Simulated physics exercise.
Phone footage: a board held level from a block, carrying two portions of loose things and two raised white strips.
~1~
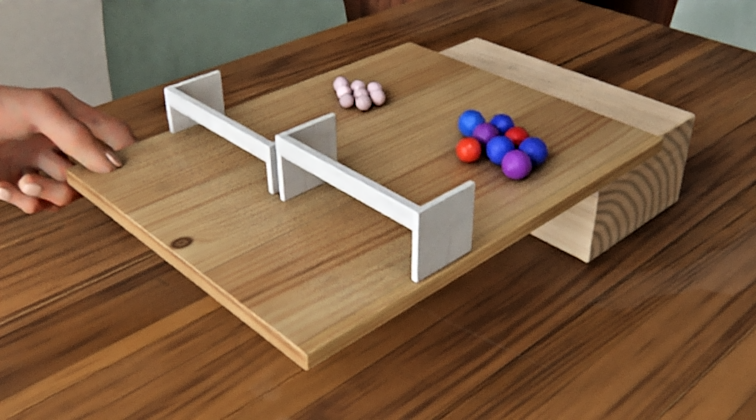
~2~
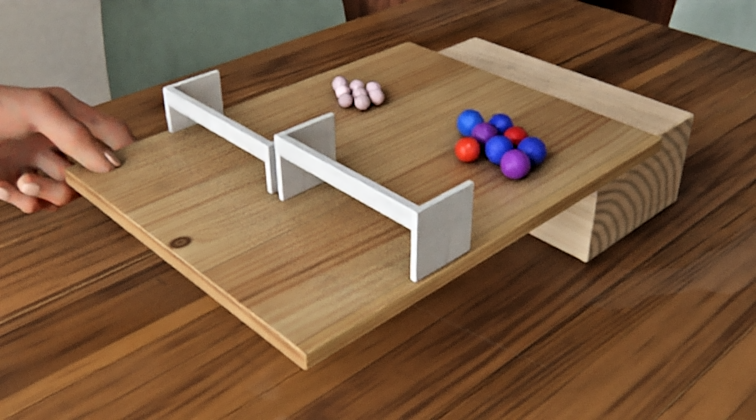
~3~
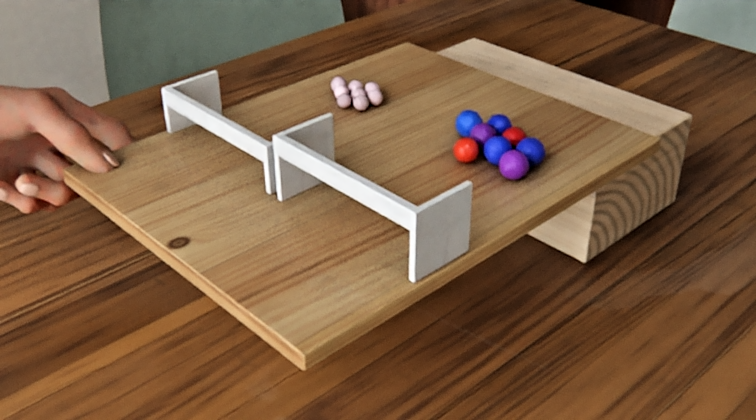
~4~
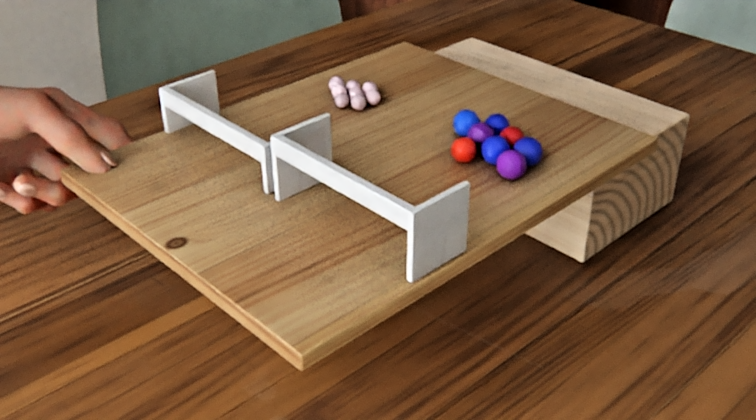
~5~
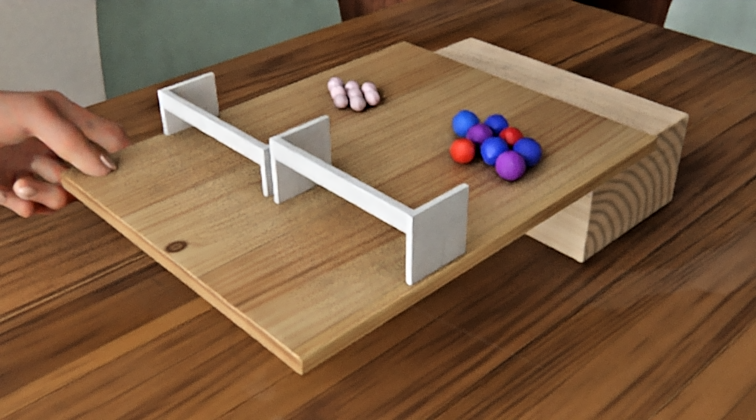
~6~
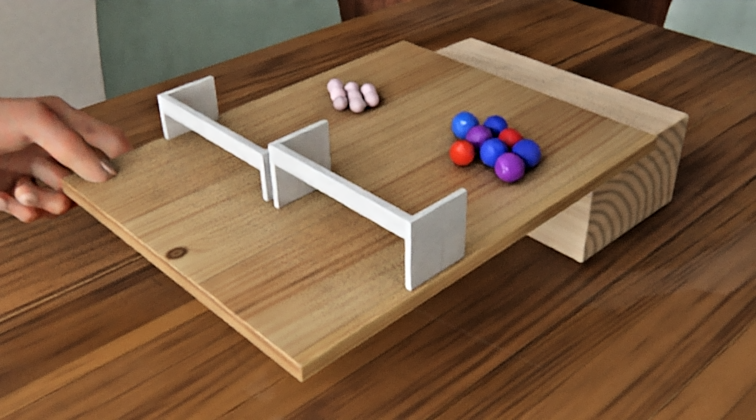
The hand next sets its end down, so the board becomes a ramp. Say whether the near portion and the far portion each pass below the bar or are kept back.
My prediction: The near portion is going to go free, the far portion is going to go free.
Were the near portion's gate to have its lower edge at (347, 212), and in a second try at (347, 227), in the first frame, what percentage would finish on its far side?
I'd say some 0 in a hundred the first time, then 0 in a hundred.
Then, 0.42 s on from there, board sloping at 12°; near portion on its way down; far portion on its way down.
Then, 0.79 s on from there, board resting at 17°; near portion the whole lot past its gate; far portion the whole lot past its gate.
In the end, board resting at 17°; near portion the whole lot past its gate; far portion the whole lot past its gate.
